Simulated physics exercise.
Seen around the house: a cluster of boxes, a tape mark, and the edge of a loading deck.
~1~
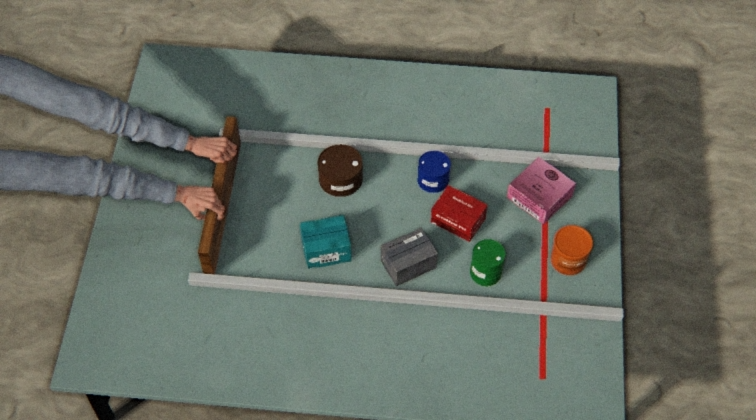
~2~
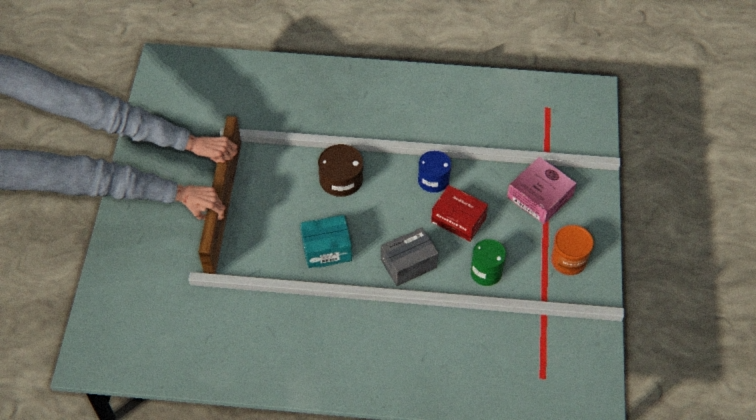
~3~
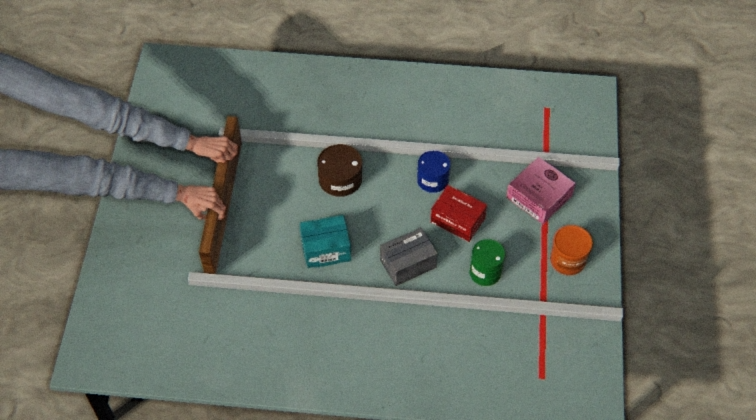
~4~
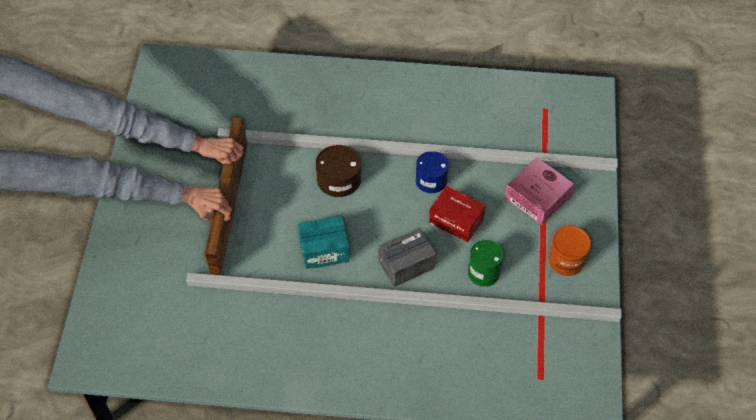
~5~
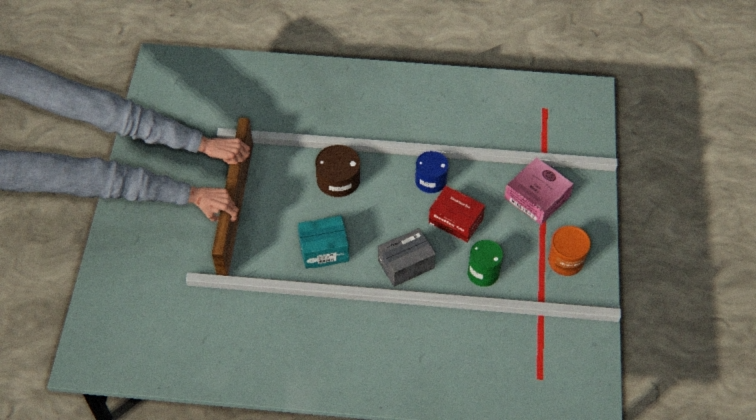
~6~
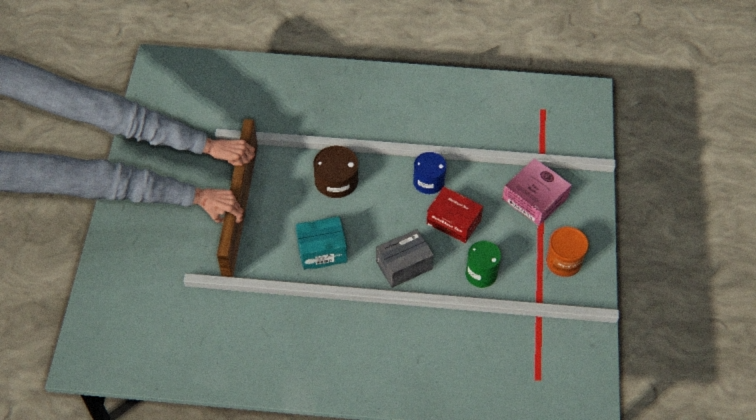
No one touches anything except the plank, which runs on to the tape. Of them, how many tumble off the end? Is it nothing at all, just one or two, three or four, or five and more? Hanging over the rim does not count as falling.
When it halts, one, or two, of them have come off.
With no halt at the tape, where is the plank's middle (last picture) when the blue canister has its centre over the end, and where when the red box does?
First it's close to (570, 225), next close to (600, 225).
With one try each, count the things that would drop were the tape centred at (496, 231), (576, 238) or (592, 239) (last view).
You'd get 0, then 5, then 5.
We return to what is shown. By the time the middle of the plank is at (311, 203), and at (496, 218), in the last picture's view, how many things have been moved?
Tally at point one: 2; at point two: 8.
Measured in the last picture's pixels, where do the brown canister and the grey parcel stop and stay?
The brown canister at (565, 198), the grey parcel at (610, 286).
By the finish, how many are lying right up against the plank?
That would be 3 of them.
Soon after, none off yet; orange pail at rest near (567, 252); pink box at rest near (537, 192); green canister at rest near (483, 264).
Then, none off yet; orange pail moving near (568, 251); pink box at rest near (537, 192); green canister moved well along near (544, 271).
At rest, the number that fall off is one or two; fallen, green canister.
